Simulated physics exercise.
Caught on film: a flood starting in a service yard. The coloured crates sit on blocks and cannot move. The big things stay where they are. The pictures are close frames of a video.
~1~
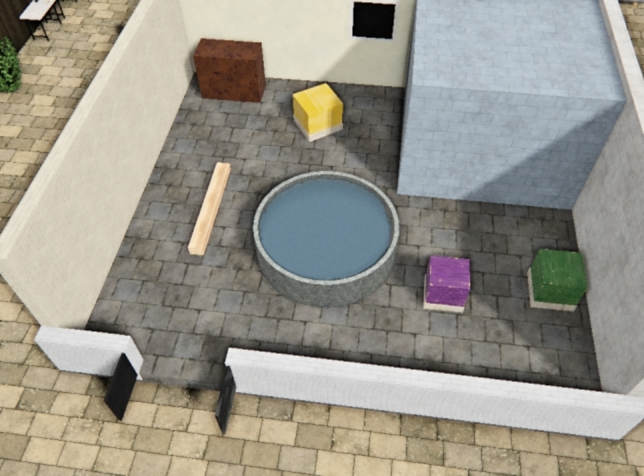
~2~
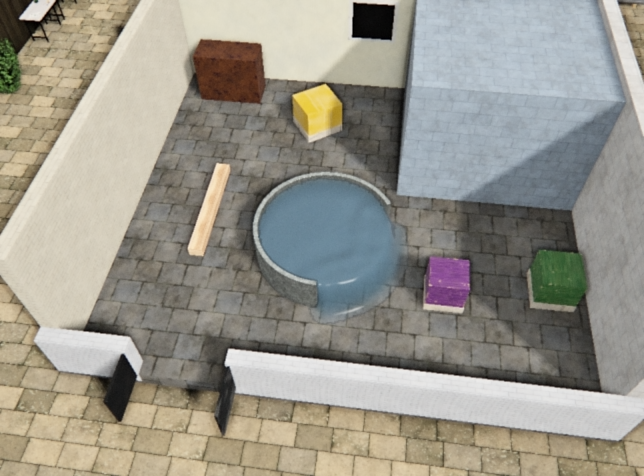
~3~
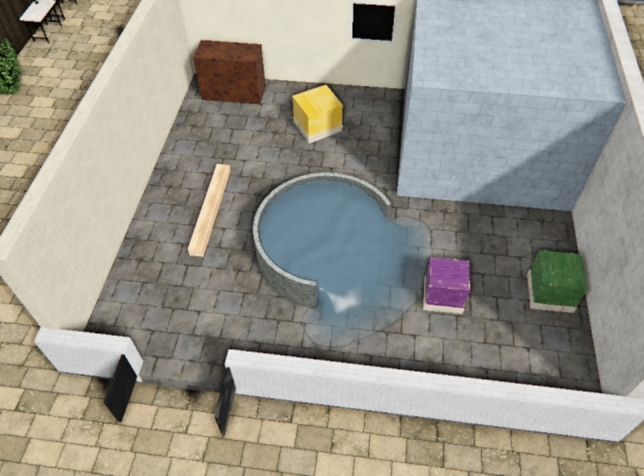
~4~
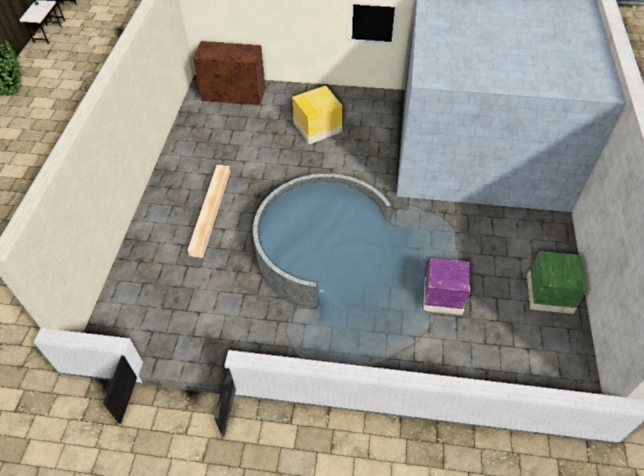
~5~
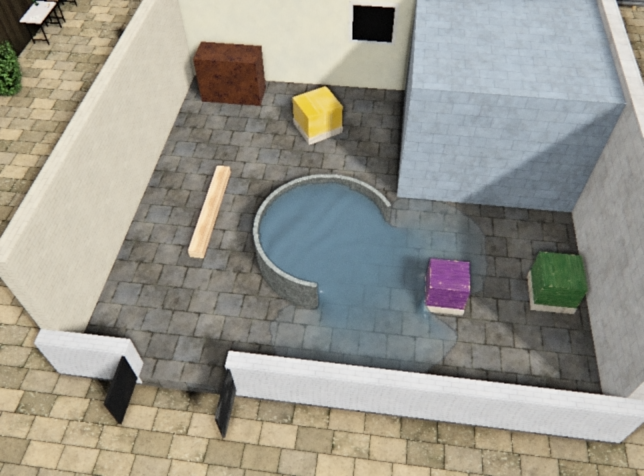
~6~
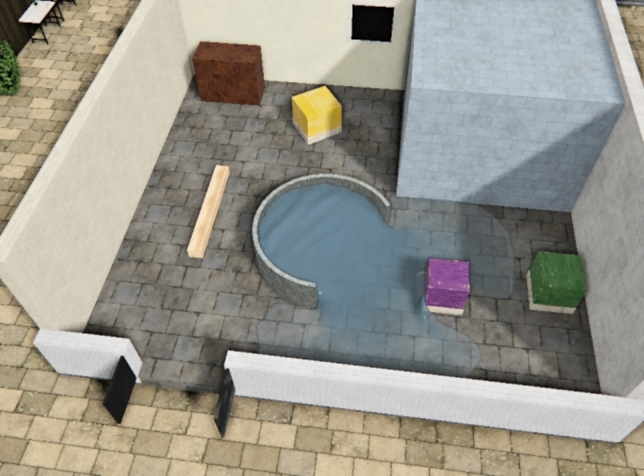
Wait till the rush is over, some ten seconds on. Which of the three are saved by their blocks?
One by one: The yellow crate keeps dry; the green crate is soaked; the purple crate is soaked.
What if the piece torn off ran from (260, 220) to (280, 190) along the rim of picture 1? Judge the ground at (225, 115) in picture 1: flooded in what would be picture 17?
Verdict: Wet.
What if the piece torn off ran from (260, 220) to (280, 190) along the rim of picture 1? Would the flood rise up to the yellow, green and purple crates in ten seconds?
Then: The yellow crate is safe; the green crate is spared; the purple crate is safe.
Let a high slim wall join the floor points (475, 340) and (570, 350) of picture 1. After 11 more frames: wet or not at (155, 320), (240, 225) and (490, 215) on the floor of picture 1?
In turn: Not flooded, dry, under water.
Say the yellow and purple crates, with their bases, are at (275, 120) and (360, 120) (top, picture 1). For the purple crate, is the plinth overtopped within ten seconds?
One by one: Purple crate keeps dry.
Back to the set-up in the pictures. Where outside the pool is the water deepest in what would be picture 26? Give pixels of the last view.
Near (580, 311).
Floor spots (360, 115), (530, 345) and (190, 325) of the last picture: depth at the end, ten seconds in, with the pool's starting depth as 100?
In turn 2, 14 and 4 in a hundred.
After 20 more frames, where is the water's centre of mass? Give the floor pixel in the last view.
Near (436, 299).
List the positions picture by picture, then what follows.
The first picture shows still water in the pool at (326, 227).
In the second picture, water pours out at (381, 275) and has run to a hidden place.
In the third picture, water pours out at (381, 277) and has run to (417, 223).
In the fourth picture, the front is at (443, 221), out from the gap at (380, 279).
In the fifth picture, water pours out at (381, 280) and has run to (462, 216).
In the sixth picture, the front is at (494, 221), out from the gap at (380, 280).
A moment on, water covers 30 % of the floor; the yellow crate not reached, the green crate water round its plinth, the purple crate water round its plinth.
Next, water covers 35 % of the floor; the yellow crate not reached, the green crate water round its plinth, the purple crate water round its plinth.
Then, water covers 45 % of the floor; the yellow crate not reached, the green crate water round its plinth, the purple crate water round its plinth.
Later, water covers 60 % of the floor; the yellow crate not reached, the green crate water round its plinth, the purple crate water round its plinth.
In the end, water covers 85 % of the floor; the yellow crate stayed above the water, the green crate was topped, the purple crate was topped.
